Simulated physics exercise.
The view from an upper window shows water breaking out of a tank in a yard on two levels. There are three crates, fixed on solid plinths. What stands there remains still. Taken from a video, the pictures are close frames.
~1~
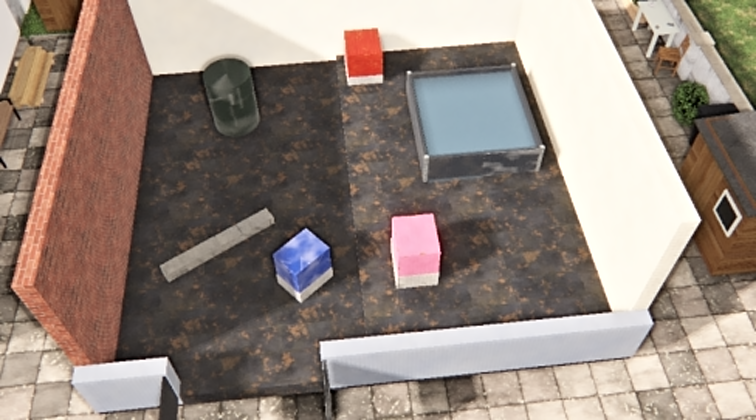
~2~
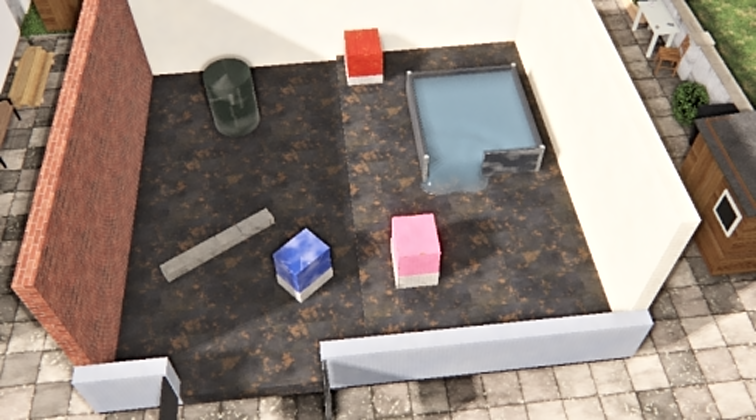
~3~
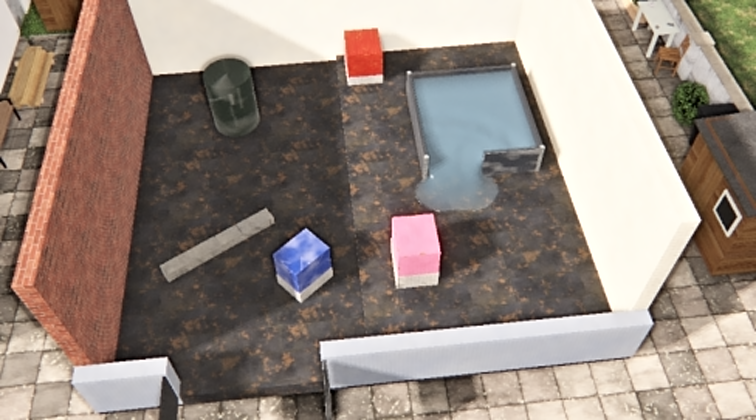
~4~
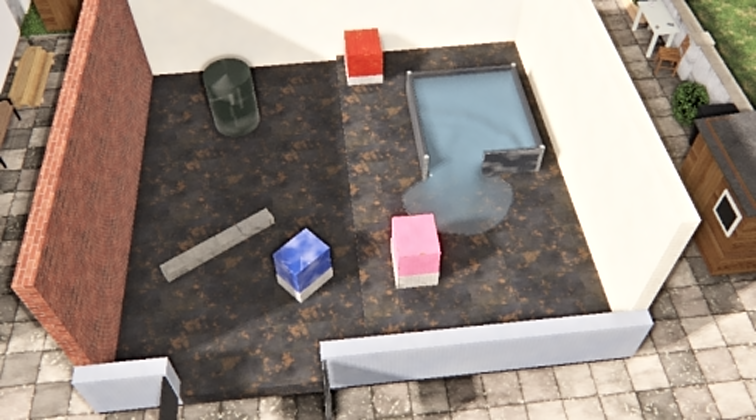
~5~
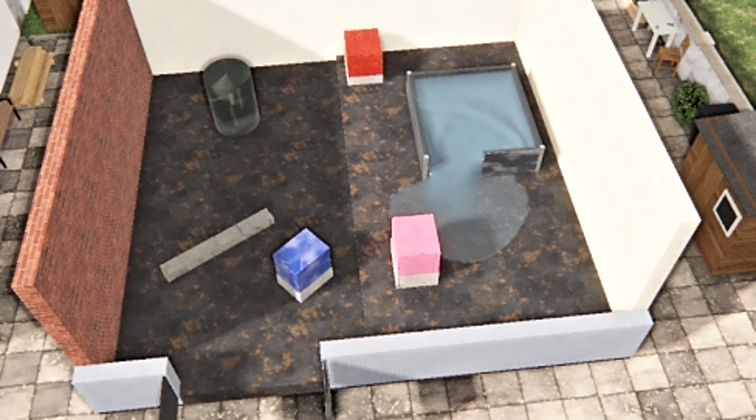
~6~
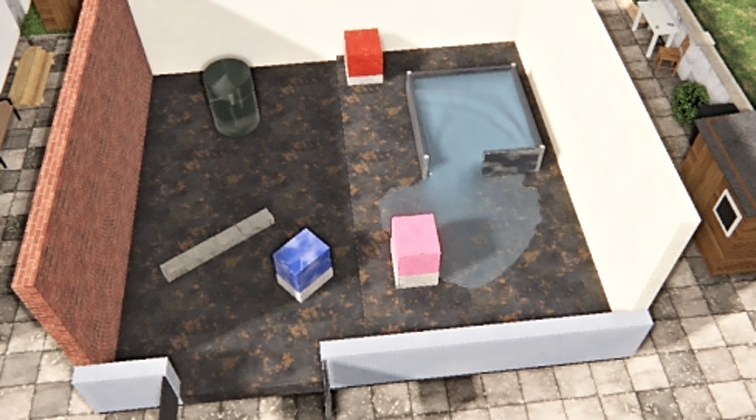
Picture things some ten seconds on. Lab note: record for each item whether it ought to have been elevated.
Result - red crate: Dry, no change needed; pink crate: Dry, no change needed; blue crate: Dry, no change needed.
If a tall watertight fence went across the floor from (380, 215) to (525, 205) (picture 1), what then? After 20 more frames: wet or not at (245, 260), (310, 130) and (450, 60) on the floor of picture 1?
Taking the three spots in order: Soaked, soaked, spared.
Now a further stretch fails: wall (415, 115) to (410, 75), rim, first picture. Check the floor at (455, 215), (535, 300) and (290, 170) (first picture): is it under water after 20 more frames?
Spot one: Spared by the leak. Spot two: Spared by the leak. Spot three: Reached by the flood.
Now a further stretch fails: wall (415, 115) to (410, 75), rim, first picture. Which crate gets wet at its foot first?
The red crate.
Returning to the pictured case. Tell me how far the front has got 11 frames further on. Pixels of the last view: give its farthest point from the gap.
I reckon the front has reached (322, 366) by then.
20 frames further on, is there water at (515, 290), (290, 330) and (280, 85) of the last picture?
Point one sodden, point two sodden, point three left clear.
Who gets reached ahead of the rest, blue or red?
That would be the blue one.
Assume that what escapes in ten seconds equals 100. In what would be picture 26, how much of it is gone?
Log: Around 5 %, estimated.
A moment on, water covers 15 % of the floor; the red crate not reached, the pink crate water round its plinth, the blue crate not reached.
Next, water covers 25 % of the floor; the red crate not reached, the pink crate water round its plinth, the blue crate water round its plinth.
Then, water covers 35 % of the floor; the red crate not reached, the pink crate water round its plinth, the blue crate water round its plinth.
Later, water covers 50 % of the floor; the red crate not reached, the pink crate water round its plinth, the blue crate water round its plinth.
In the end, water covers 70 % of the floor; the red crate stayed above the water, the pink crate stayed above the water, the blue crate stayed above the water.
